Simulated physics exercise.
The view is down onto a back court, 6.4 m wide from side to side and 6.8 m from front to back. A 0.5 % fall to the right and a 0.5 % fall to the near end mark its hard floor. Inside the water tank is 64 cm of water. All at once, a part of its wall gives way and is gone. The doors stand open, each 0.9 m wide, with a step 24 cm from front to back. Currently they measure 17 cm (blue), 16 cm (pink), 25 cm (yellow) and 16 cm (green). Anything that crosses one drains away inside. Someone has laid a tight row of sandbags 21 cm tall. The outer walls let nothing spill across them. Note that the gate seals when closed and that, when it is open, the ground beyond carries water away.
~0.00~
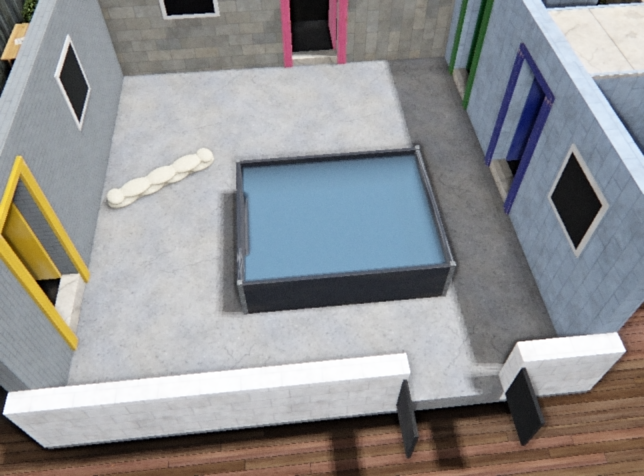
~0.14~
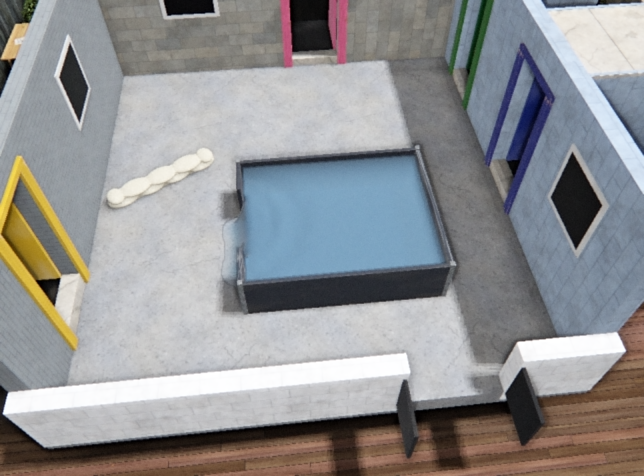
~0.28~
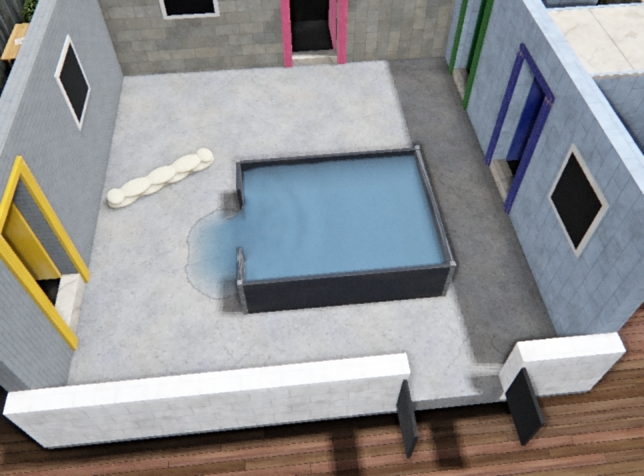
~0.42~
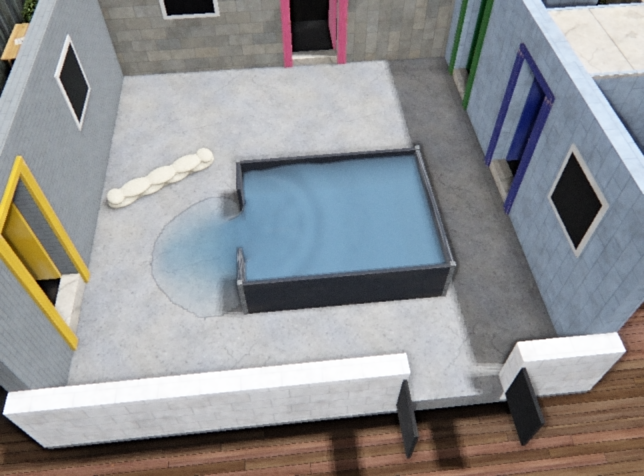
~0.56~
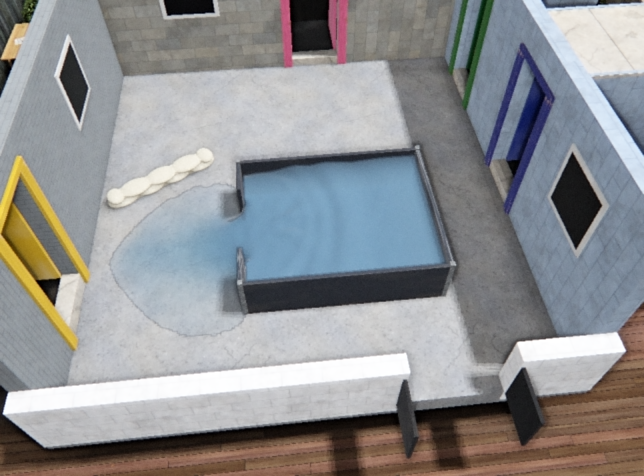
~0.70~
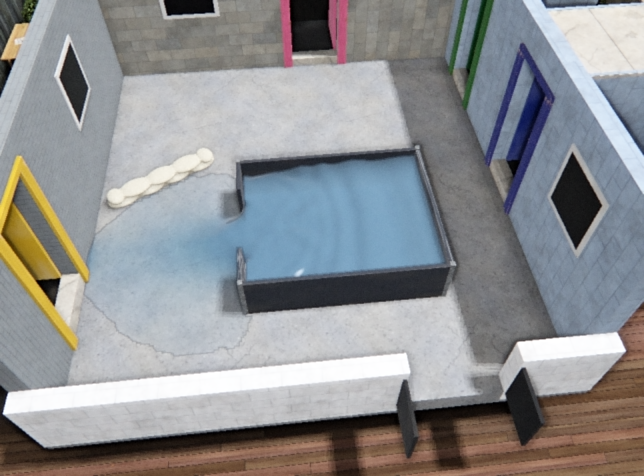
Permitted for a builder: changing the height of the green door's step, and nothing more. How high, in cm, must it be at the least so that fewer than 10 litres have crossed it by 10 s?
At least roughly 7.5 cm high.
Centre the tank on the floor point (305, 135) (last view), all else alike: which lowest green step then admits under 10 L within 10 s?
Then it needs to be around 20 cm high.
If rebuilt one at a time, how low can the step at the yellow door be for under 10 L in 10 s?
Yellow door, minimum about 28 cm.
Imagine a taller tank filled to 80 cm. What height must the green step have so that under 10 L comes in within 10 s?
Roughly 13.0 centimetres would do it.
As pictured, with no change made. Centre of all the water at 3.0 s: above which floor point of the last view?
Approximately (256, 257).
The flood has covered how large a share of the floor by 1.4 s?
Wet share: Near 20 %.
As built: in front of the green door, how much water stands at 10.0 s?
It comes to about 13.5 centimetres deep.
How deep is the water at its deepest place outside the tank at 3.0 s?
38 cm.
After 1.4 s water covers 20 % of the floor, deepest (38 cm) near (238, 248); it has not reached the green door.
After 3.0 s water covers 40 % of the floor, deepest (38 cm) near (62, 417); it has not reached the green door.
After 10.0 s water covers 95 % of the floor, deepest (16 cm) near (509, 372); 14 cm at the green door, 0 litres in over its 16 cm step.
At the green door as built, the water arrived by 6.6 s and peaked near 14 cm at 10.0 s.
Run again over the same 10 s with other heights there, 17 litres in over 6 cm, 3 litres over 9.5 cm. The limit of 10 litres is kept from about 7.5 cm up.
